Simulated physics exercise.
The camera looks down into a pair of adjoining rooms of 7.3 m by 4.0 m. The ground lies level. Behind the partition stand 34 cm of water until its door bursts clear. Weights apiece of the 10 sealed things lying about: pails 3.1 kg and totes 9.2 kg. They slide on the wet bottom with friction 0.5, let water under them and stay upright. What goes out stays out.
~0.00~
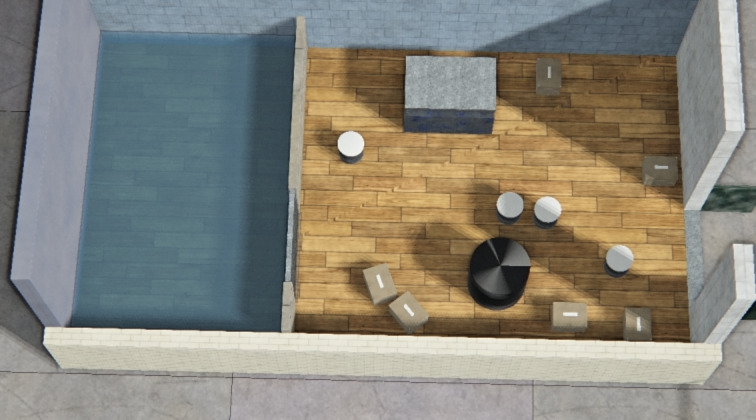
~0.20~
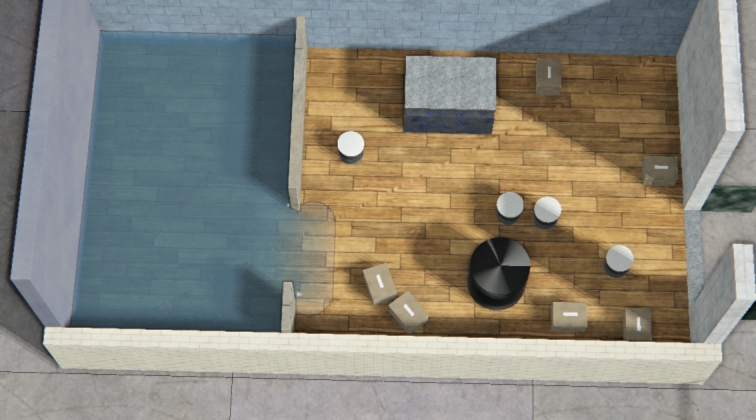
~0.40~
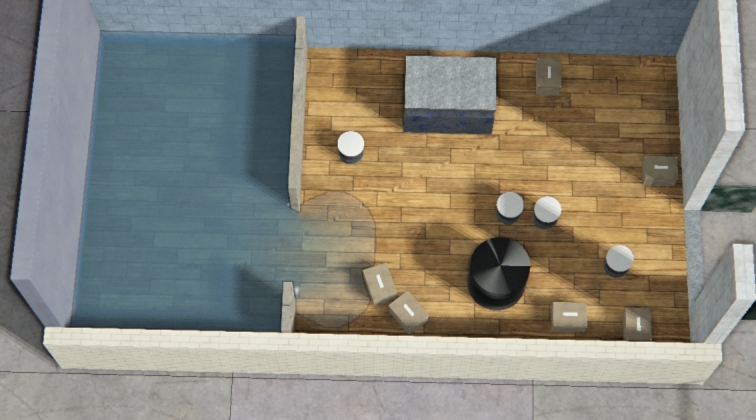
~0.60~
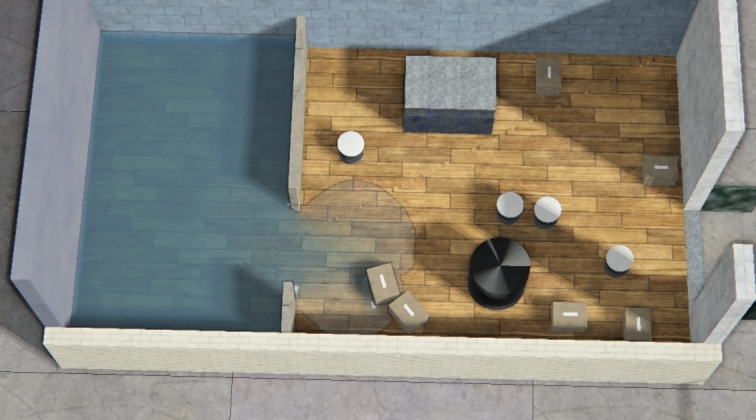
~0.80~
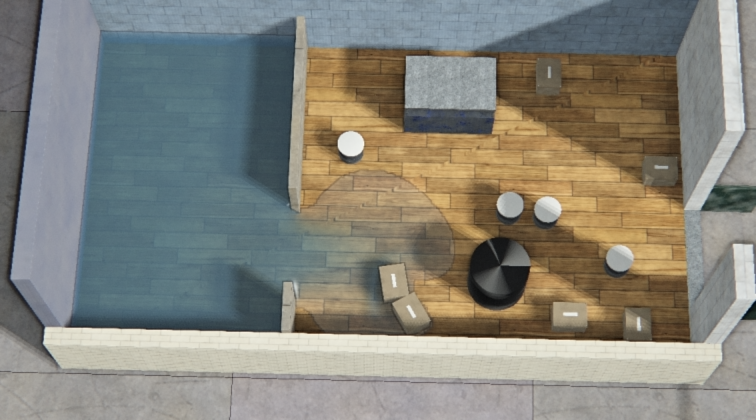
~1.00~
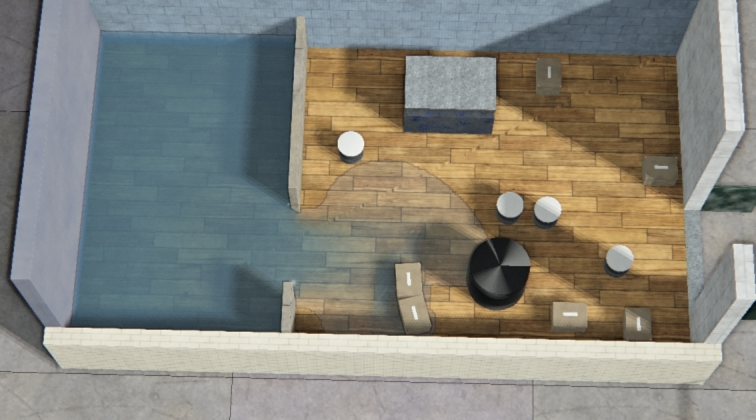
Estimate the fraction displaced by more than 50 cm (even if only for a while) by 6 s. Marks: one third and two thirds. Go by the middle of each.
Share: Two thirds or above.
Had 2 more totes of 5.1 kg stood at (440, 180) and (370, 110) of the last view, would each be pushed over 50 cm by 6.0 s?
In that order: Past it, less.
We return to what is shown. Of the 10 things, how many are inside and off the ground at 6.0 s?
At that moment 6.
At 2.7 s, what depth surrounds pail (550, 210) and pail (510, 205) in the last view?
About 3 and 3 cm.
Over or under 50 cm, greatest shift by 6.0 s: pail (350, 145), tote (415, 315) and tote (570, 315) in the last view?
In that order: Less, past it, over.
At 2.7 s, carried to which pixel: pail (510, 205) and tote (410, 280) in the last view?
Near (633, 131) and (460, 292).
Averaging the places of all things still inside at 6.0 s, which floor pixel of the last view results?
Around (570, 162).
After 1.4 s 1 of 10 are over 50 cm from their spots; 0 afloat.
After 2.7 s 4 of 10 are over 50 cm from their spots; 1 afloat.
After 4.2 s 7 of 10 are over 50 cm from their spots; 5 afloat.
After 6.0 s 9 of 10 are over 50 cm from their spots, and 9 have been at some point; 6 afloat.
